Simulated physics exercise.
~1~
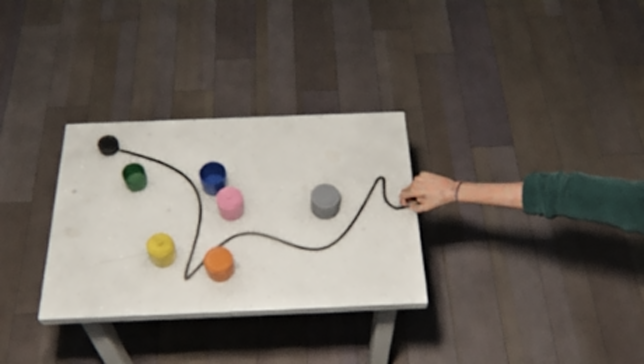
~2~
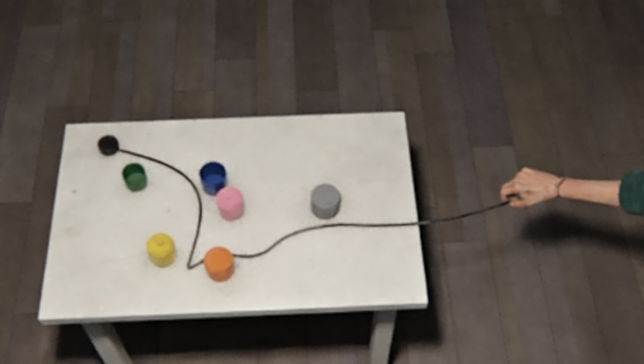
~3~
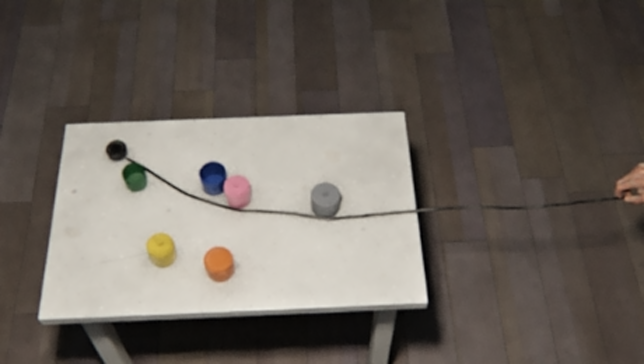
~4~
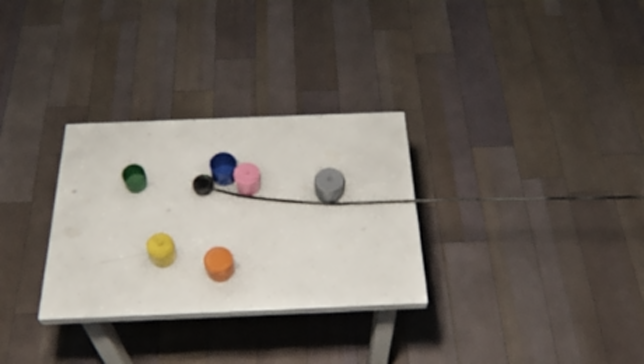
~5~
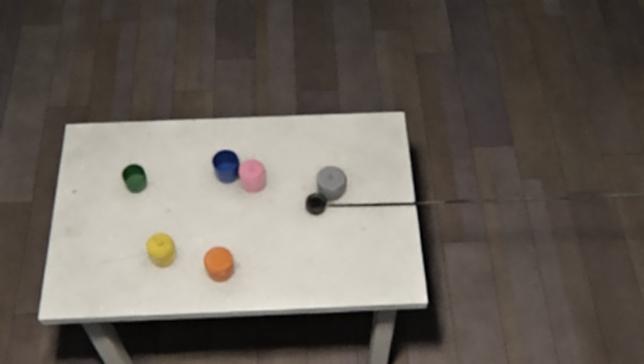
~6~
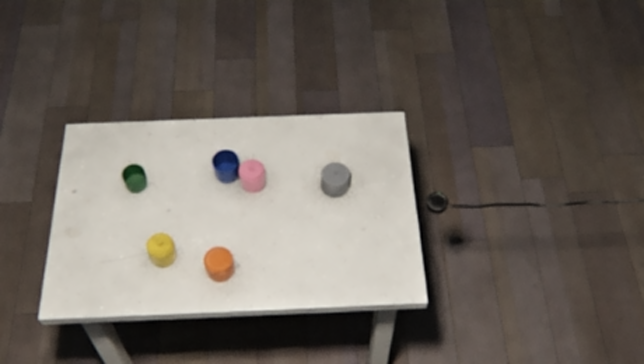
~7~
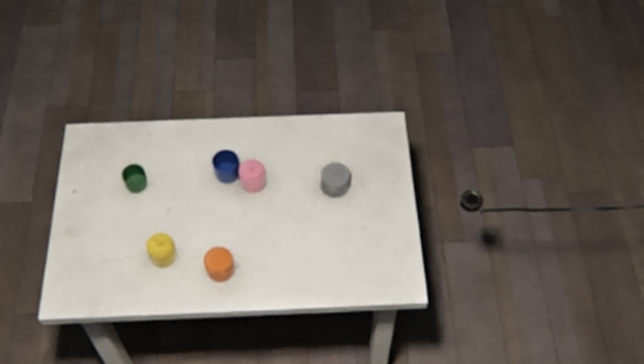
A white side table stands on a dark wooden floor, seen from above at an angle. A black lead winds from a small round black adaptor at the upper left among green, blue, pink, yellow, orange and grey containers to a hand at the right edge. The hand pulls the lead rightward, and it straightens, nudging the pink pot up against the blue mug. The adaptor then slides across the top, and the blue, pink and grey containers shift slightly. Finally the adaptor leaves the right edge, trailing the lead, while all six containers remain upright on the table.
